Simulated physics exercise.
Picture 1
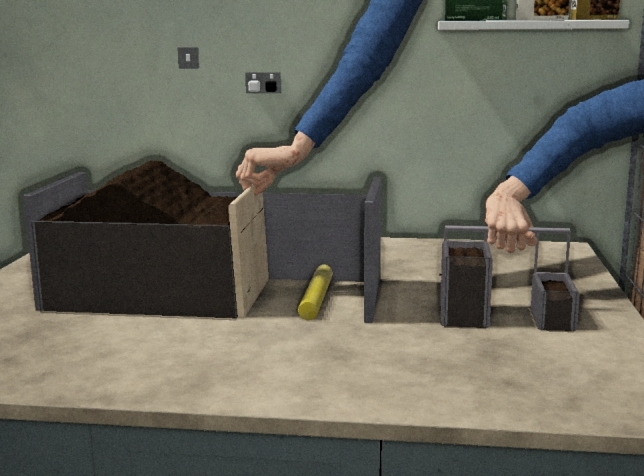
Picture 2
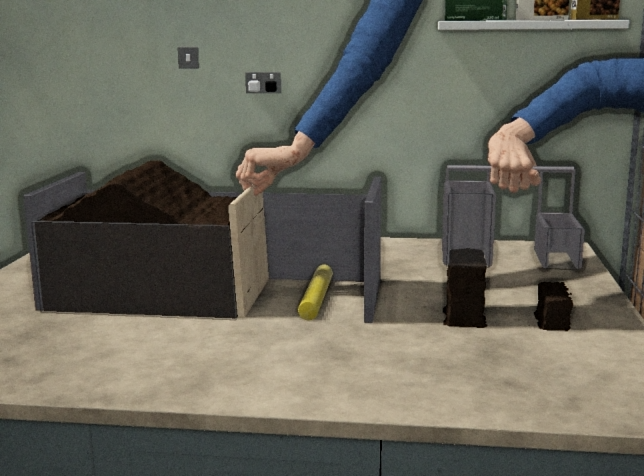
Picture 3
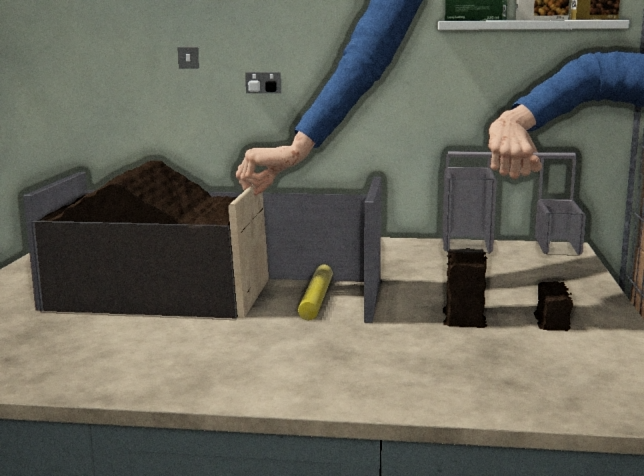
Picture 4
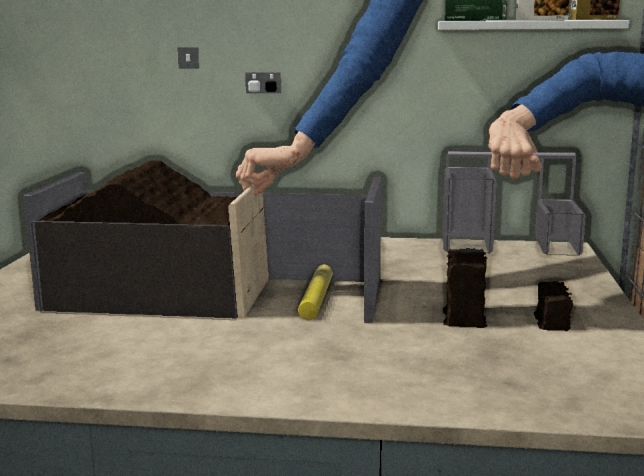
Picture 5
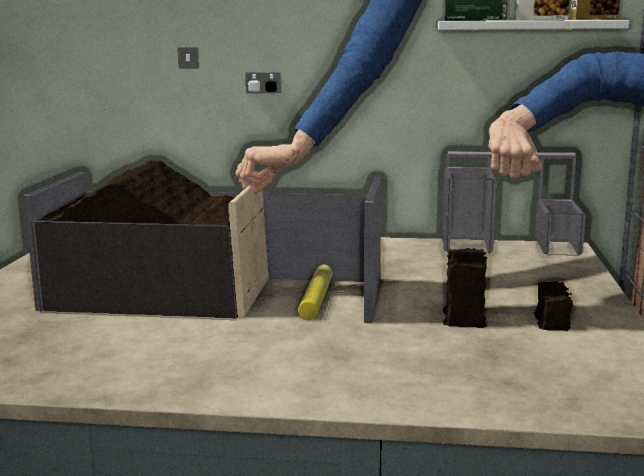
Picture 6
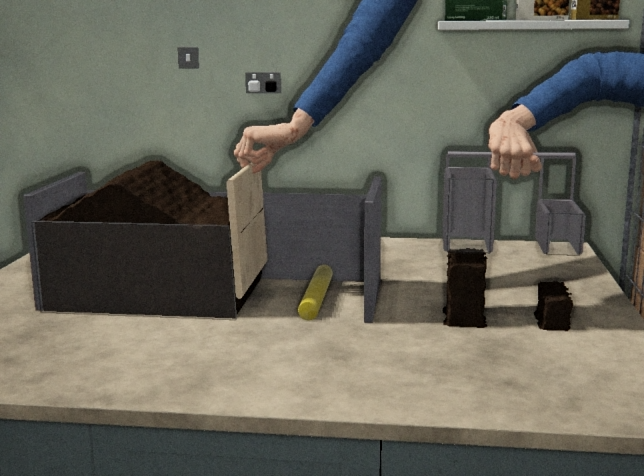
Two grey moulds lift off dark soil blocks, then a hand raises the pale board slightly.
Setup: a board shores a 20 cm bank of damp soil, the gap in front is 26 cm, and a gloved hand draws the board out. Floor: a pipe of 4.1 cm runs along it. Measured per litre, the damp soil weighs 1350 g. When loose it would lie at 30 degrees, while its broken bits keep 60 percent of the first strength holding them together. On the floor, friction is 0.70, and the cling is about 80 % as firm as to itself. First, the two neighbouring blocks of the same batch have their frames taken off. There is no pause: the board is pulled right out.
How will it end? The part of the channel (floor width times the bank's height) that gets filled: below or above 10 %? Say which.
The answer is below.
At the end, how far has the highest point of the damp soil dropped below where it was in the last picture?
I'd put it at close to 0.0 cm.
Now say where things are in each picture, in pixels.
In the first frame, top of the board at (229, 225), not yet moved; top of the damp soil at (114, 182); blocks stand 13 cm, 6.6 cm (left to right).
In the second frame, top of the board at (229, 225), not yet moved; top of the damp soil at (114, 182); blocks stand 13 cm, 6.6 cm (left to right).
In the third frame, top of the board at (229, 225), not yet moved; top of the damp soil at (114, 182); blocks stand 13 cm, 6.6 cm (left to right).
In the fourth frame, top of the board at (229, 225), not yet moved; top of the damp soil at (114, 182); blocks stand 13 cm, 6.6 cm (left to right).
In the fifth frame, top of the board at (229, 223), moved 3 mm; top of the damp soil at (114, 182); blocks stand 13 cm, 6.6 cm (left to right).
In the sixth frame, top of the board at (227, 201), moved 4.9 cm; top of the damp soil at (114, 182); blocks stand 13 cm, 6.6 cm (left to right).
Then, 0.22 s after the last picture, the face still stands, with nothing on top of the pipe; the channel is 0 % full.
Then, 0.48 s after the last picture, the face still stands, with nothing on top of the pipe; the channel is 0 % full.
Then, 0.74 s after the last picture, the face still stands, with nothing on top of the pipe; the channel is 0 % full.
Then, 0.99 s after the last picture, the face still stands, with nothing on top of the pipe; the channel is 0 % full.
Then, 1.03 s after the last picture, at the end, the face still stands, with nothing on top of the pipe; the channel is 0 % full.
